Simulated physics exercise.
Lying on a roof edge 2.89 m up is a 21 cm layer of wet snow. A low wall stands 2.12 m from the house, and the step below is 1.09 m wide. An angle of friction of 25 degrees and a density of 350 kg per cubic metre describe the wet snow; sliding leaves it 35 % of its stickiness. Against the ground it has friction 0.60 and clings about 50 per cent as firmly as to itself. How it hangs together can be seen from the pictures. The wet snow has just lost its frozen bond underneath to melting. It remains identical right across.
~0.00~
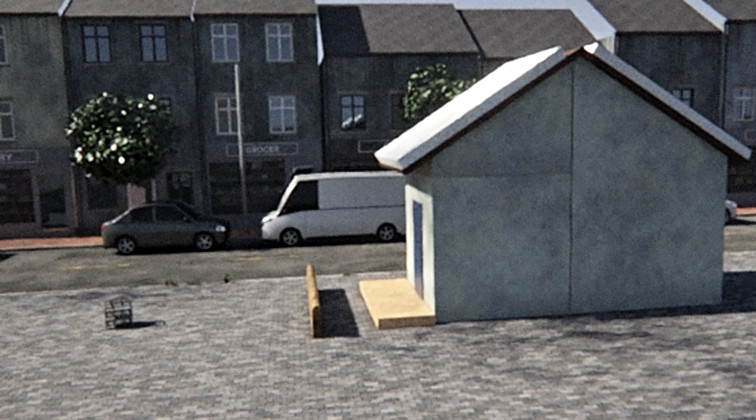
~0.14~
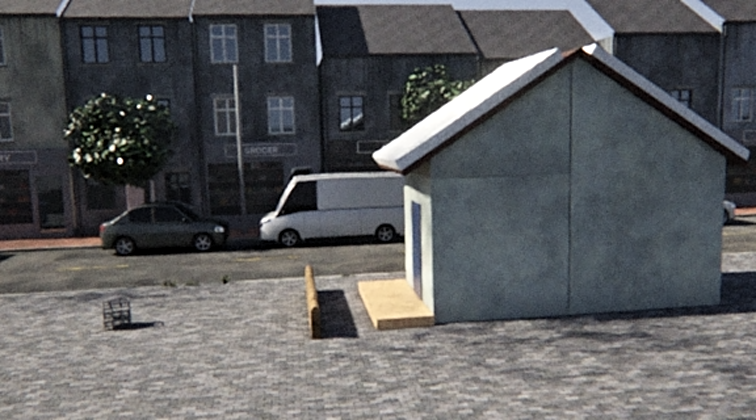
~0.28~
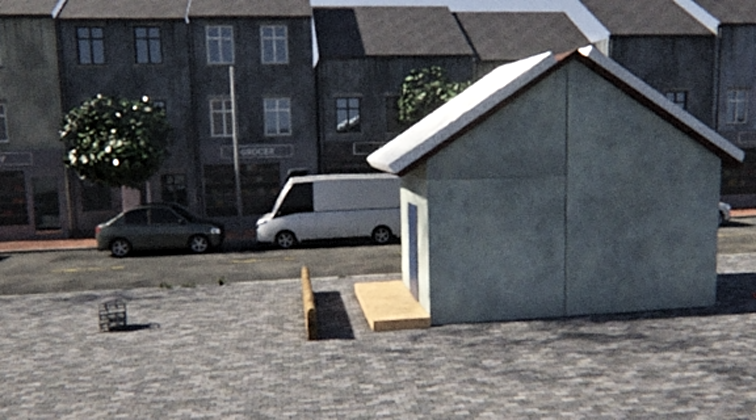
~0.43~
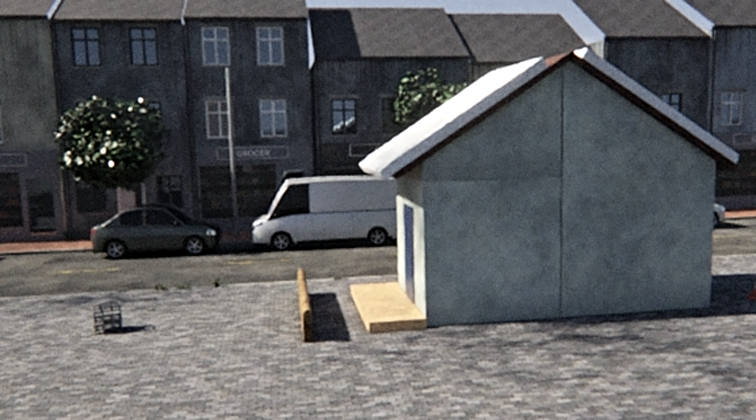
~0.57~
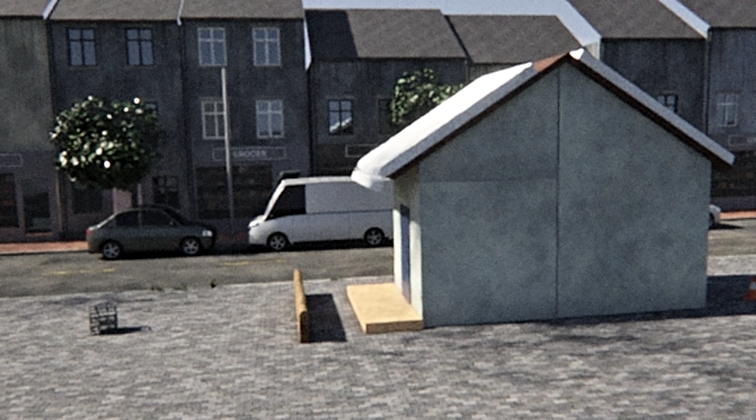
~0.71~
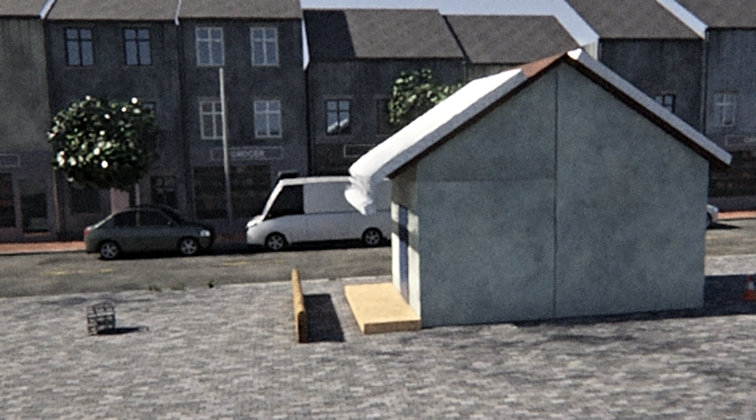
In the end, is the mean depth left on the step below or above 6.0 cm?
Prediction: Smaller than 6.0 centimetres.
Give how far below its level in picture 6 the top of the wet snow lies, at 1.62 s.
About 1.3 metres.
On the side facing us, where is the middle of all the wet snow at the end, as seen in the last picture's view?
Look around (301, 328) on the near face.
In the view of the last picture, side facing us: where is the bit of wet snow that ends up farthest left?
Near (151, 348).
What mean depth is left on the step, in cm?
Roughly 2 centimetres, I'd say.
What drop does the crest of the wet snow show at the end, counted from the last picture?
Around 4.1 m.
By 1.13 s, 77 % of the snow is still up on the roof and 23 % is falling or down.
By 1.62 s, 39 % of the snow is still up on the roof and 61 % is falling or down.
By 2.11 s, none of the snow is still up on the roof and all is falling or down.
By 2.60 s, none of the snow is still up on the roof and all is falling or down.
By 3.20 s, at the end, none of the snow is still up on the roof and the snow on the step is 2.2 cm deep on average.
